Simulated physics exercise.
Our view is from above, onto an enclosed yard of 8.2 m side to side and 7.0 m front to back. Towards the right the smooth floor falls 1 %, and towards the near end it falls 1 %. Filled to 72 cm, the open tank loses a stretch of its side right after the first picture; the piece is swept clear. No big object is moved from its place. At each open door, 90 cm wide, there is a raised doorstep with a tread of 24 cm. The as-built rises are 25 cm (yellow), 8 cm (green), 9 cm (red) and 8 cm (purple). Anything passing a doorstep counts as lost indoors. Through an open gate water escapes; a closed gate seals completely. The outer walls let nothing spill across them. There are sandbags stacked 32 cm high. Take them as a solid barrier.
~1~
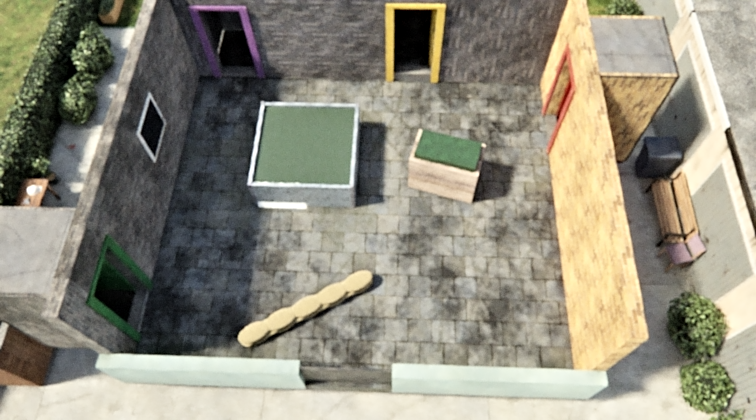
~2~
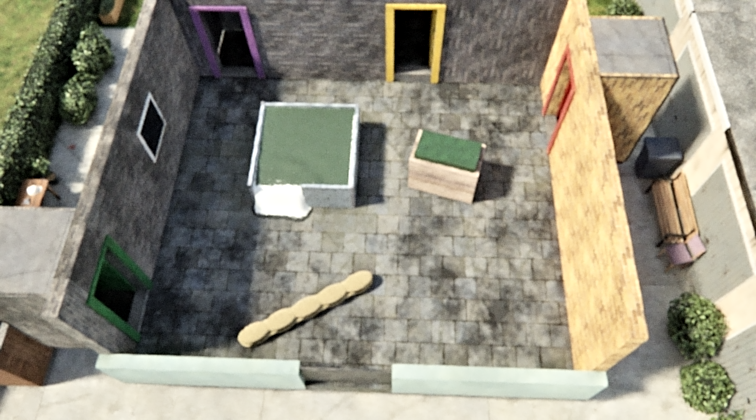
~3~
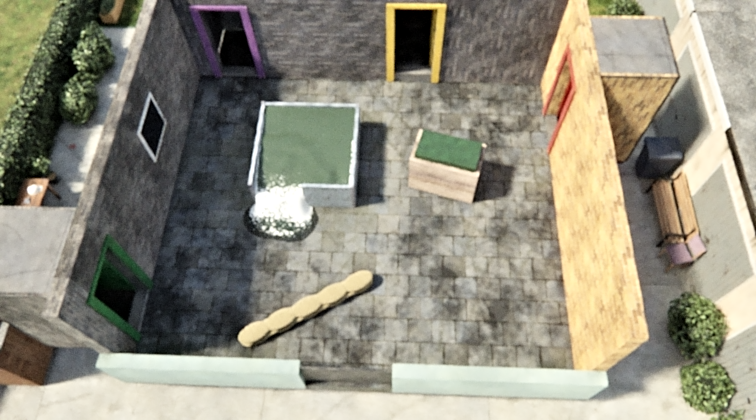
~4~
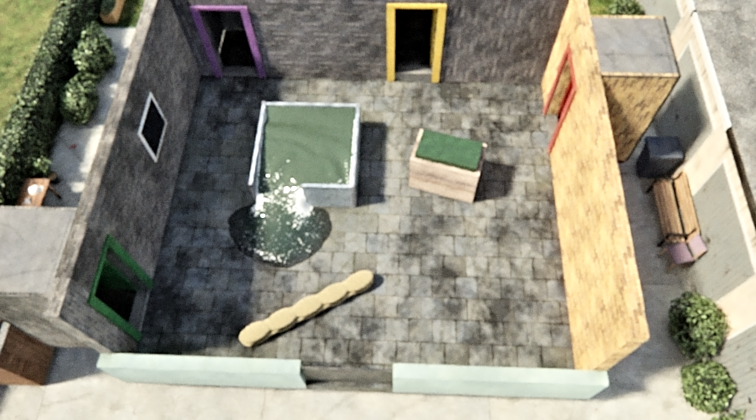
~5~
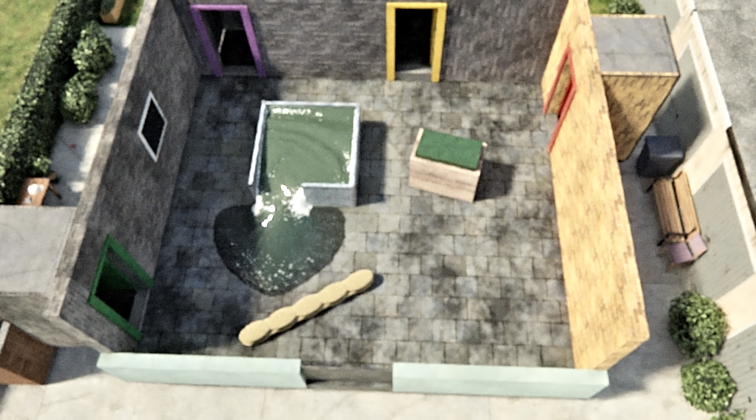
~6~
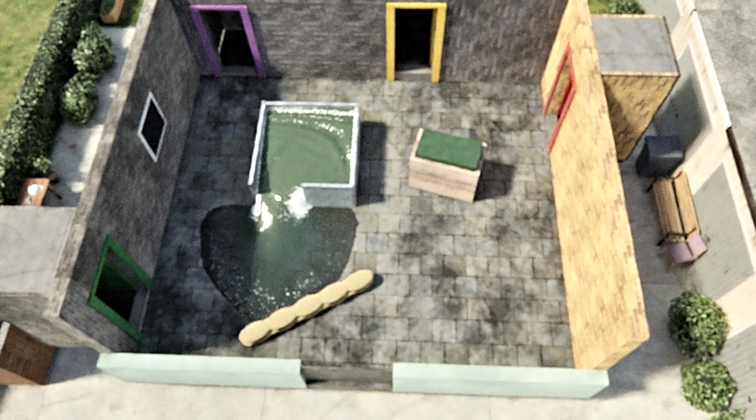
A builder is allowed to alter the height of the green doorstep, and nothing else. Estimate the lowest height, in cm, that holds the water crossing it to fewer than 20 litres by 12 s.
My estimate is 23 cm.
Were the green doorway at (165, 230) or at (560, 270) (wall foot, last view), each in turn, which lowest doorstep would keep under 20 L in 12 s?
In turn: Roughly 8.5 cm, roughly 6.5 cm.
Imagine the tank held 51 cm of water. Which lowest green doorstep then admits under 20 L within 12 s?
The step needs to be some 15 cm.
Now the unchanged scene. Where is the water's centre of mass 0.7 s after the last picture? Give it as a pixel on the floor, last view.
Centre estimate: (296, 198) px, approximately.
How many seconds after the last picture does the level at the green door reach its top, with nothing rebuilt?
About 2.0 seconds.
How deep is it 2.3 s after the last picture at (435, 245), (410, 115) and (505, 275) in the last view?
Approx. 3 / 0 / 0 cm.
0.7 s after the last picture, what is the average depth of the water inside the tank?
Average depth: Approx. 50 cm.
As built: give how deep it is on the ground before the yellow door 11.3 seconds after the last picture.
Depth: Near 1.5 cm.
Then, 0.7 s after the last picture water covers 20 % of the floor, deepest (42 cm) near (280, 207); it has not reached the green door.
Then, 2.3 s after the last picture water covers 30 % of the floor, deepest (36 cm) near (134, 365); 26 cm at the green door, 68 litres in over its 8 cm doorstep.
Then, 11.3 s after the last picture water covers 95 % of the floor, deepest (10 cm) near (562, 381); 7 cm at the green door, 296 litres in over its 8 cm doorstep.
At the green door as built, the water peaked near 28 cm, 2.1 s after the last picture.
With a doorstep of 21 cm, 31 litres would have come in within the 12 s; with 28 cm, 8 litres. So under 20 litres takes about 23 cm.
